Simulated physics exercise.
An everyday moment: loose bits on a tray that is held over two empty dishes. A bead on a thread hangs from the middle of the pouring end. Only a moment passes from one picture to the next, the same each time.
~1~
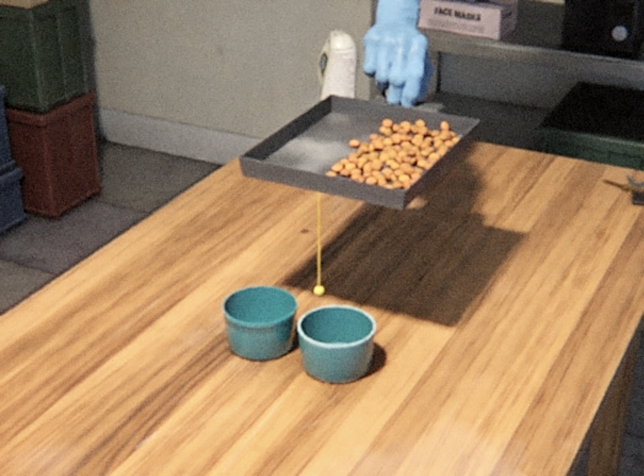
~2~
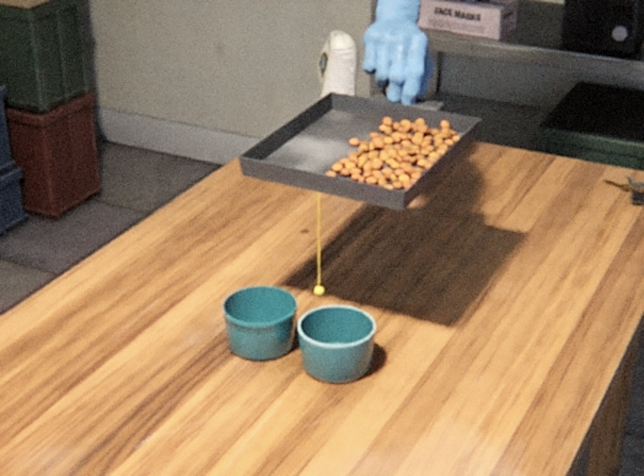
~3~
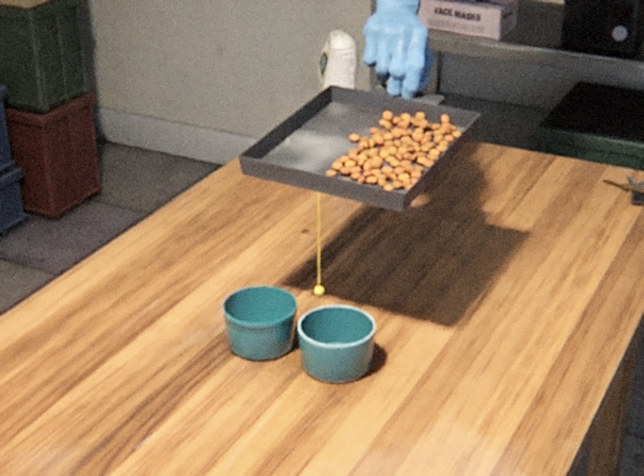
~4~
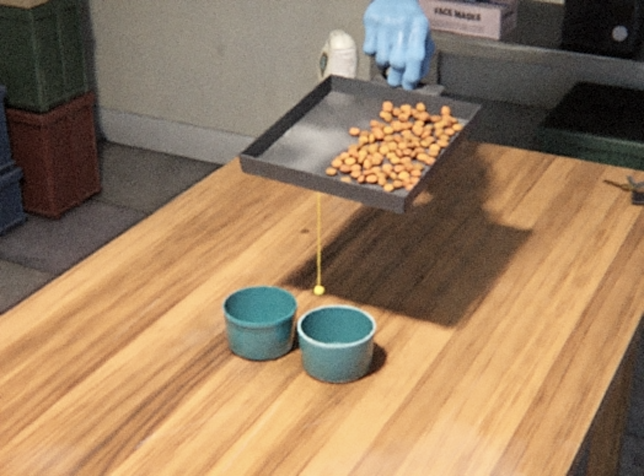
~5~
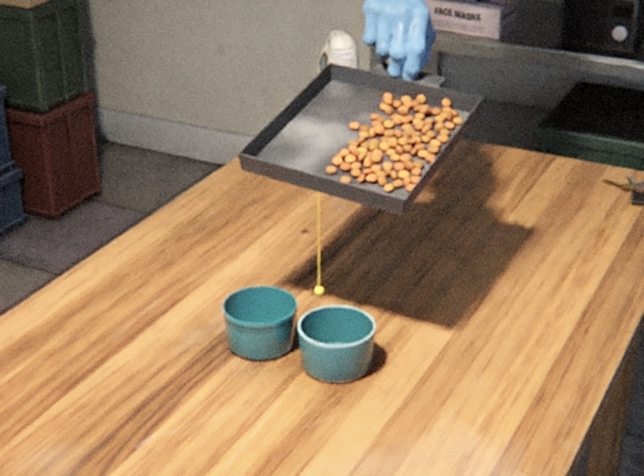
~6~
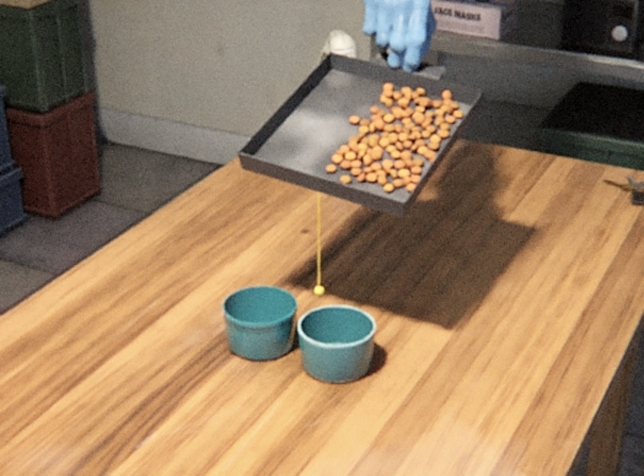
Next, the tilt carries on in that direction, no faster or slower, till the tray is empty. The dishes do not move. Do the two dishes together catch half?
Caught overall: Less than half.
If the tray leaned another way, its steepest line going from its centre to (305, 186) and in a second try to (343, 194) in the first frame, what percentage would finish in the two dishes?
About 60 and 40 per cent.
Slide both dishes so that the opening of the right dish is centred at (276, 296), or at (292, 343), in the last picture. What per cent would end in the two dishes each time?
The first gives 0 %, the second 0 %.
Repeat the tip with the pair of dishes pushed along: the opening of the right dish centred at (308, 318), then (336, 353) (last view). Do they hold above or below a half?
One: The smaller part. Two: Not half.
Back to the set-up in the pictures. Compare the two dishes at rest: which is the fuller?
That is the right dish.
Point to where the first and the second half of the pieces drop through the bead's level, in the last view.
Around (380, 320) and then (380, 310).
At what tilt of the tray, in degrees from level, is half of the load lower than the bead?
Around 105° of tilt.
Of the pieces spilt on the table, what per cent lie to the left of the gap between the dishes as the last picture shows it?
Near 0 %.
Just after the last frame, tray tipped steeply; almost all on the tray; just a few in the air.
A moment on, tray tipped right over; roughly half on the tray; about a tenth in the right dish; roughly a third outside both; just a few in the air.
Further on, tray tipped past a quarter turn; roughly a quarter in the right dish; the larger part outside both.
When it is over, tray tipped past a quarter turn; roughly a quarter in the right dish; not one in the left dish; the larger part outside both.
